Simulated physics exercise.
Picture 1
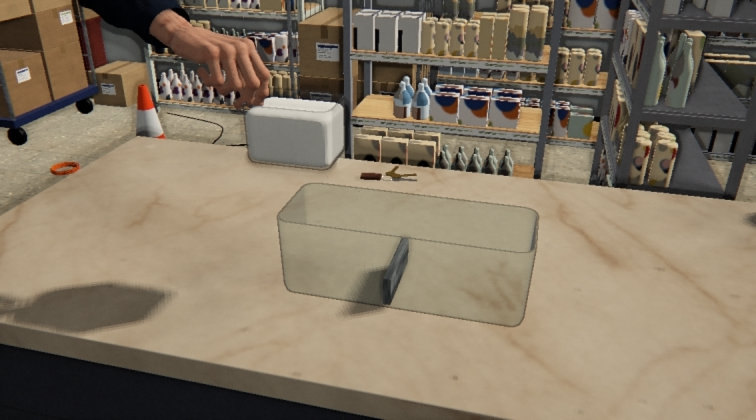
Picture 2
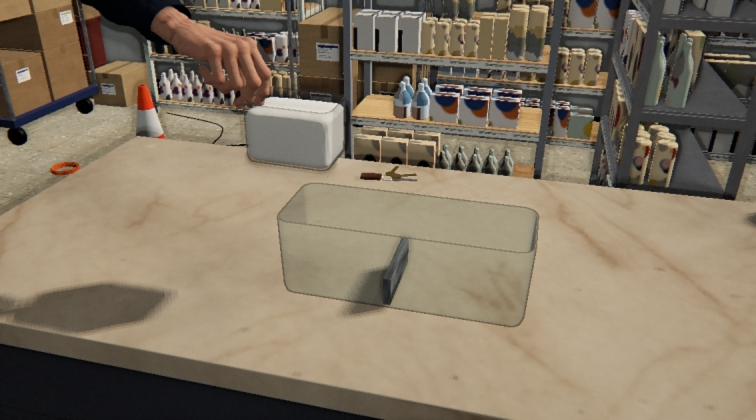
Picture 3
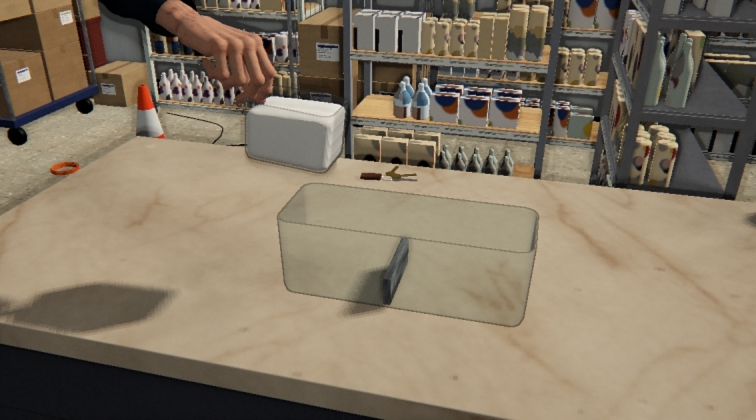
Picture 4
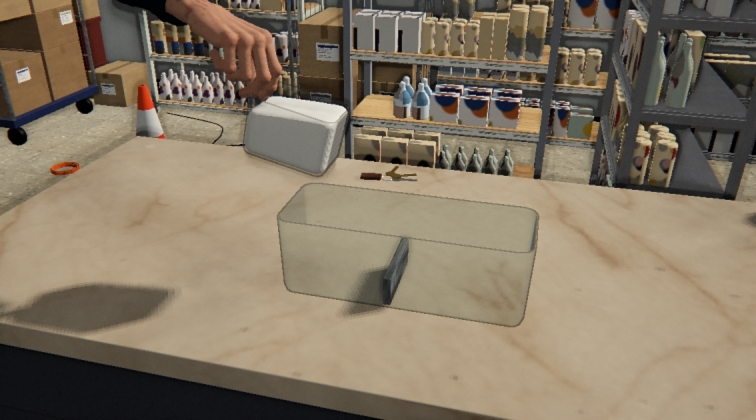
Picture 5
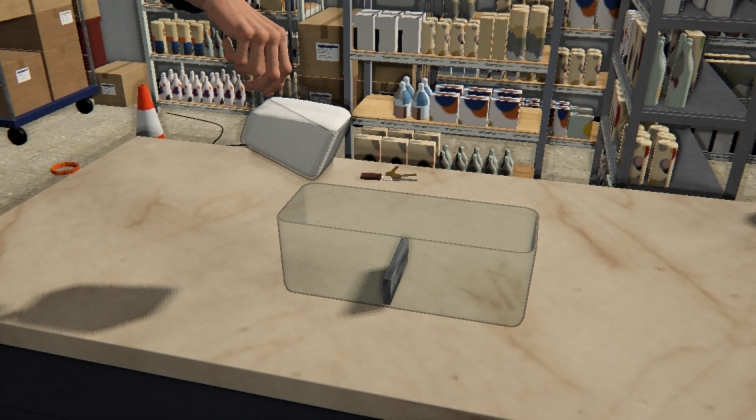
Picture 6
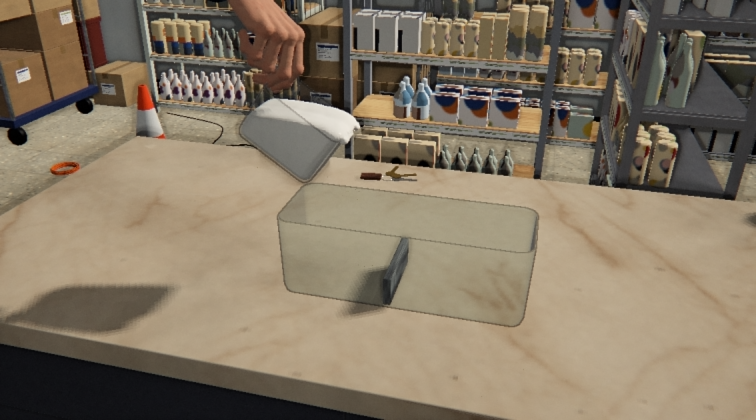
A hand tilts a white container of milk rightward beside a clear, divided long basin.
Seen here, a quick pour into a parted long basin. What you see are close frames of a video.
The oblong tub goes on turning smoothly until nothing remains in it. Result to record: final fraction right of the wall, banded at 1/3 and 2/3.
Fraction right of wall: Under 1/3.
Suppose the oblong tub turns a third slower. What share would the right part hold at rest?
Roughly 35 percent.
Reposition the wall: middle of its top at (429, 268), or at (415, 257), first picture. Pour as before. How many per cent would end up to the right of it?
You'd get roughly 15 per cent the first time and roughly 10 per cent the second.
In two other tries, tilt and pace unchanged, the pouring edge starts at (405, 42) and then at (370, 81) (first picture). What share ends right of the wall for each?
Estimate, in order: 85 and 75 per cent.
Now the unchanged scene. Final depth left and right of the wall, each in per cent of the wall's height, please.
The left side sits at 60 per cent and the right side at 10.
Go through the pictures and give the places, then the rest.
It leans 0°; its right rim is at (338, 105); the milk meets the walls at (257, 104) and (338, 111); the long basin's rim runs from (291, 201) to (537, 232); the wall's top is at (397, 258), in the first frame.
It leans 2°; its right rim is at (338, 106); the milk meets the walls at (257, 104) and (339, 112), in the second frame.
It leans 6°; its right rim is at (340, 110); the milk meets the walls at (259, 103) and (340, 113), in the third frame.
It leans 14°; its right rim is at (343, 116); the milk meets the walls at (260, 103) and (343, 115), in the fourth frame.
It leans 23°; its right rim is at (345, 125); the milk meets the walls at (260, 106) and (347, 119); 1 per cent is over the edge, in the fifth frame.
It leans 35°; its right rim is at (346, 135); the milk meets the walls at (256, 109) and (347, 128); 5 per cent is over the edge, in the sixth frame.
A moment on, the oblong tub is tipped right over and 28 per cent is still to pour, 29 is left of the wall and 10 right of it.
Next, the oblong tub is tipped right over and 5 per cent is still to pour, 73 is left of the wall and 17 right of it.
Then the oblong tub is tipped right over and 0 per cent is still to pour, 74 is left of the wall and 21 right of it.
Later the oblong tub is tipped right over and 0 per cent is still to pour, 74 is left of the wall and 22 right of it.
Finally, 74 per cent lies left of the wall, 22 right of it and 4 outside.
